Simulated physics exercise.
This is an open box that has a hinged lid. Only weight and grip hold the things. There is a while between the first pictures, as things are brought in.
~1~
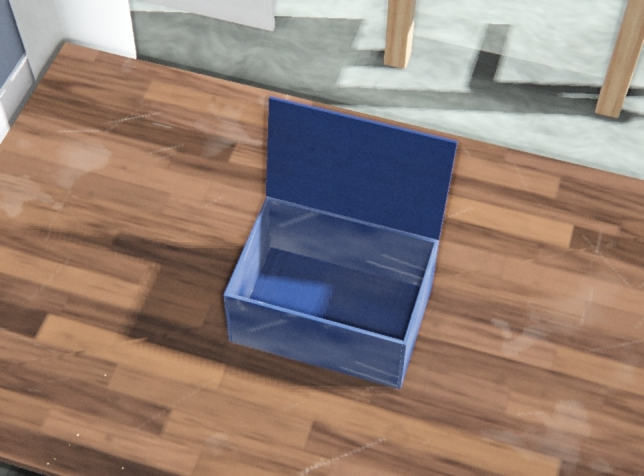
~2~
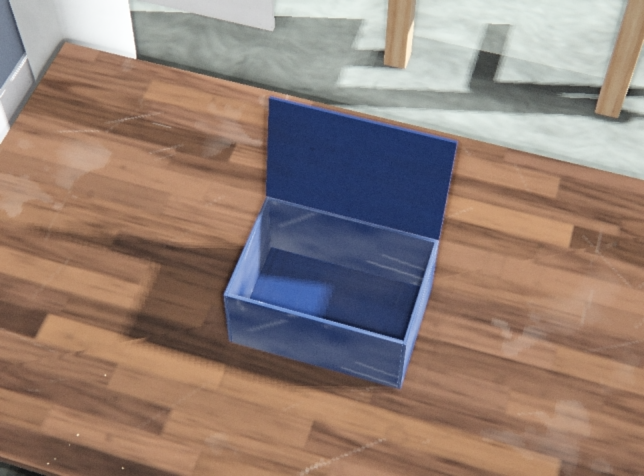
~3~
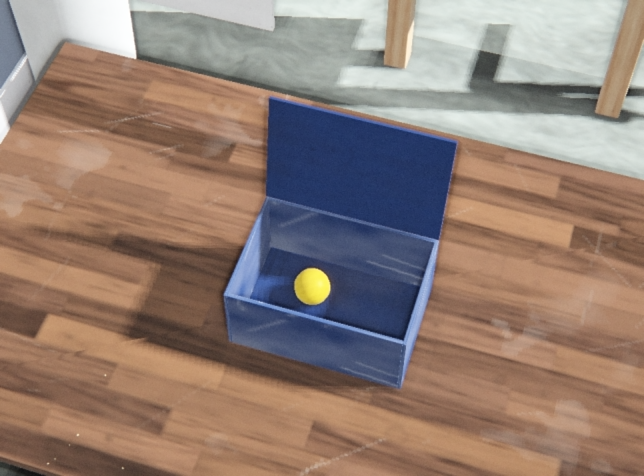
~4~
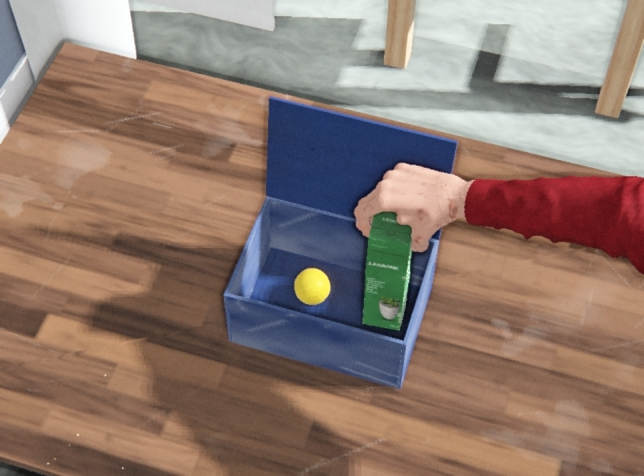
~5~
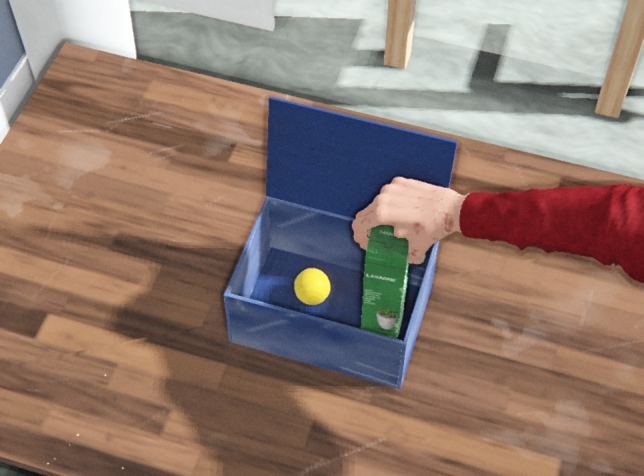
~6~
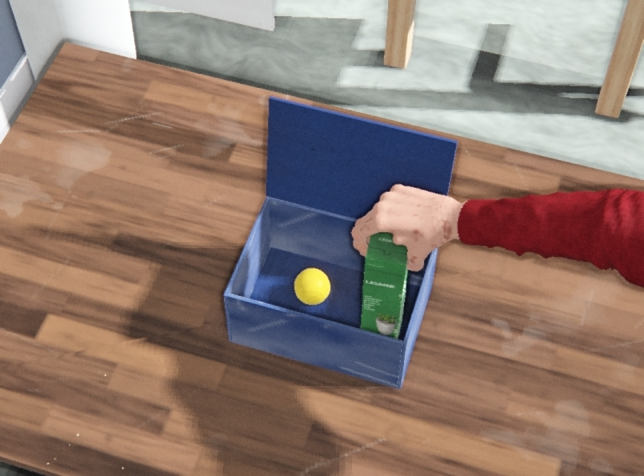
A yellow ball-like object appears inside an open, empty blue box on a wooden floor, resting toward the left. Then a hand in a red sleeve, reaching from the right, lowers a green carton into the box's right side, shifting it slightly downward and still gripping its top.
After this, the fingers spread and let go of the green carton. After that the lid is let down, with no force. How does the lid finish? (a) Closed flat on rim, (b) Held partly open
Held partly open (b).
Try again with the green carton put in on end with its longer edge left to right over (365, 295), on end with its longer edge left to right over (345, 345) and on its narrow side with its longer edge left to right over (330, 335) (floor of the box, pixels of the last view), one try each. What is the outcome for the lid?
The lid won't shut the first time, won't shut the second time and does shut the third time.
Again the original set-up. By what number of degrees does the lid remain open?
Angle above rim: About 55°.
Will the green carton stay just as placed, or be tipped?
By the end it has kept its angle.
Then, 1.10 s past the last view, lid starting down.
Then, 1.40 s past the last view, lid 74° above the rim.
Then, 1.60 s past the last view, lid 57° above the rim.
Finally, lid 54° above the rim; both still in place. Final places as the last picture's camera would see them, green carton near (385, 290).
